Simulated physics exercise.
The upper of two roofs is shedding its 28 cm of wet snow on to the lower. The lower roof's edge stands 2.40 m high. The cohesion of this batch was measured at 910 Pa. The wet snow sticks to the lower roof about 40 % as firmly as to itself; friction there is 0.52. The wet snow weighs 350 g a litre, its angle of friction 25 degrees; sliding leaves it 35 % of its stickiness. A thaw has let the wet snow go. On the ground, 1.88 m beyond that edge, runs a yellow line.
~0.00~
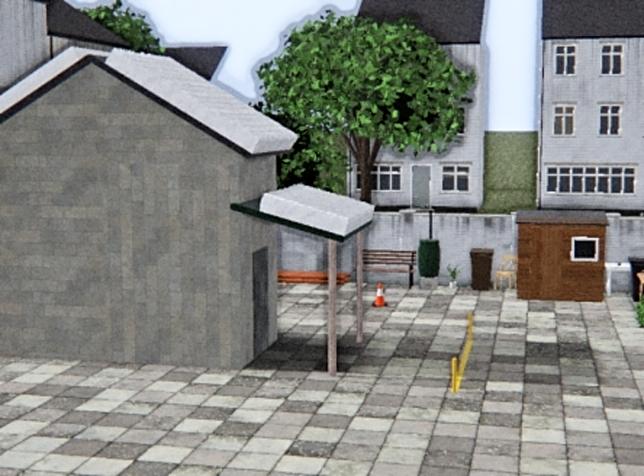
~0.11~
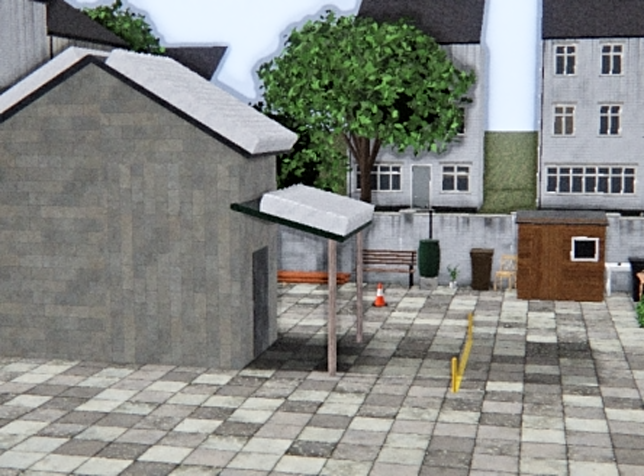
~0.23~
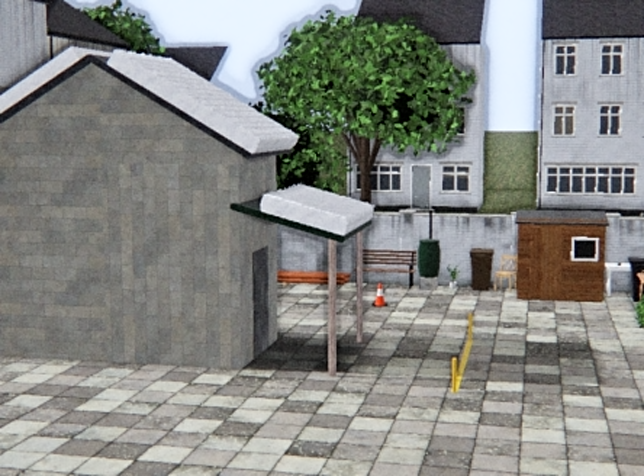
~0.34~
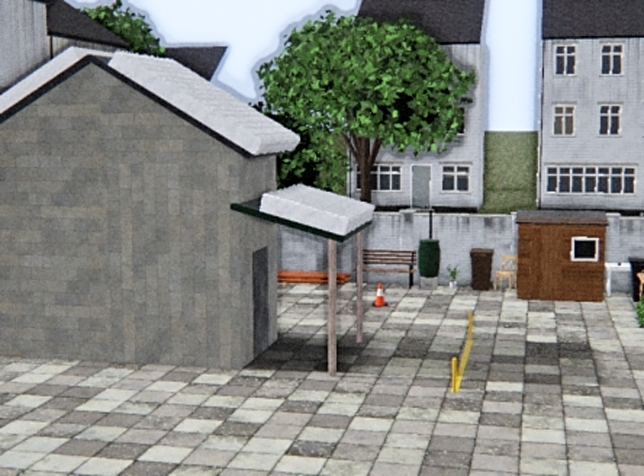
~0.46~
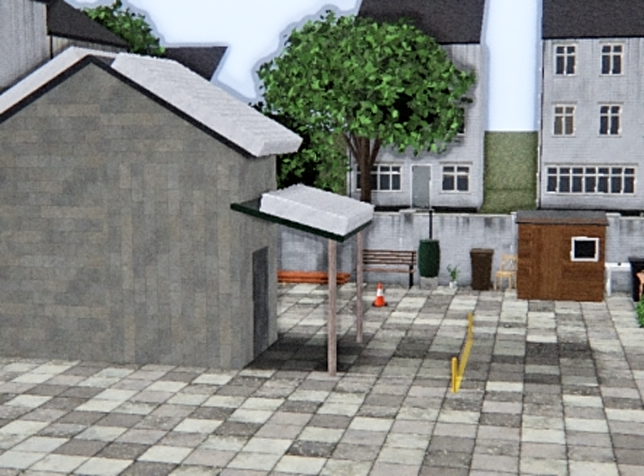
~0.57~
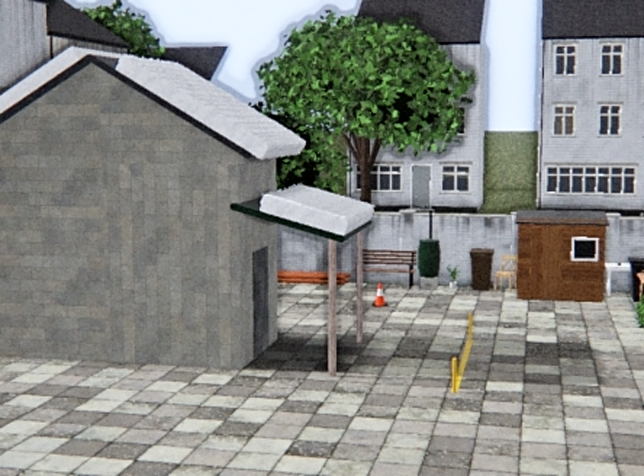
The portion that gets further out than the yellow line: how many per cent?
Expect roughly 1 %.
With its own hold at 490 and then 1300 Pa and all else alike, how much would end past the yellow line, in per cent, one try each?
In turn about 20 %, 0 %.
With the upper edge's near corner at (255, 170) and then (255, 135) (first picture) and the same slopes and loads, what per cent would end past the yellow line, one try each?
In turn about 0 %, 16 %.
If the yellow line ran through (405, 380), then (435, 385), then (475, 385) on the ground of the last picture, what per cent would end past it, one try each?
In turn about 16 %, 5 %, 0 %.
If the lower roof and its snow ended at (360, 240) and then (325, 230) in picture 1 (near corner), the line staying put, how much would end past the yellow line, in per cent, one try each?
In turn about 0 %, 2 %.
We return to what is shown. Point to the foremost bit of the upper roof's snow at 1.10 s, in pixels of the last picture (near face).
Around (296, 194).
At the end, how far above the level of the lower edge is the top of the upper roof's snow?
Some 1.1 m.
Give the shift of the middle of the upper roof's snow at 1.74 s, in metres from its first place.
About 2.0 m.
By 1.10 s, none is below the lower edge and 0 % is past the line.
By 1.74 s, none is below the lower edge and 0 % is past the line.
By 2.37 s, 2 % is below the lower edge and 0 % is past the line.
By 3.00 s, 30 % is below the lower edge and 0 % is past the line.
By 4.00 s, at the end, 37 % is below the lower edge and 1 % is past the line.
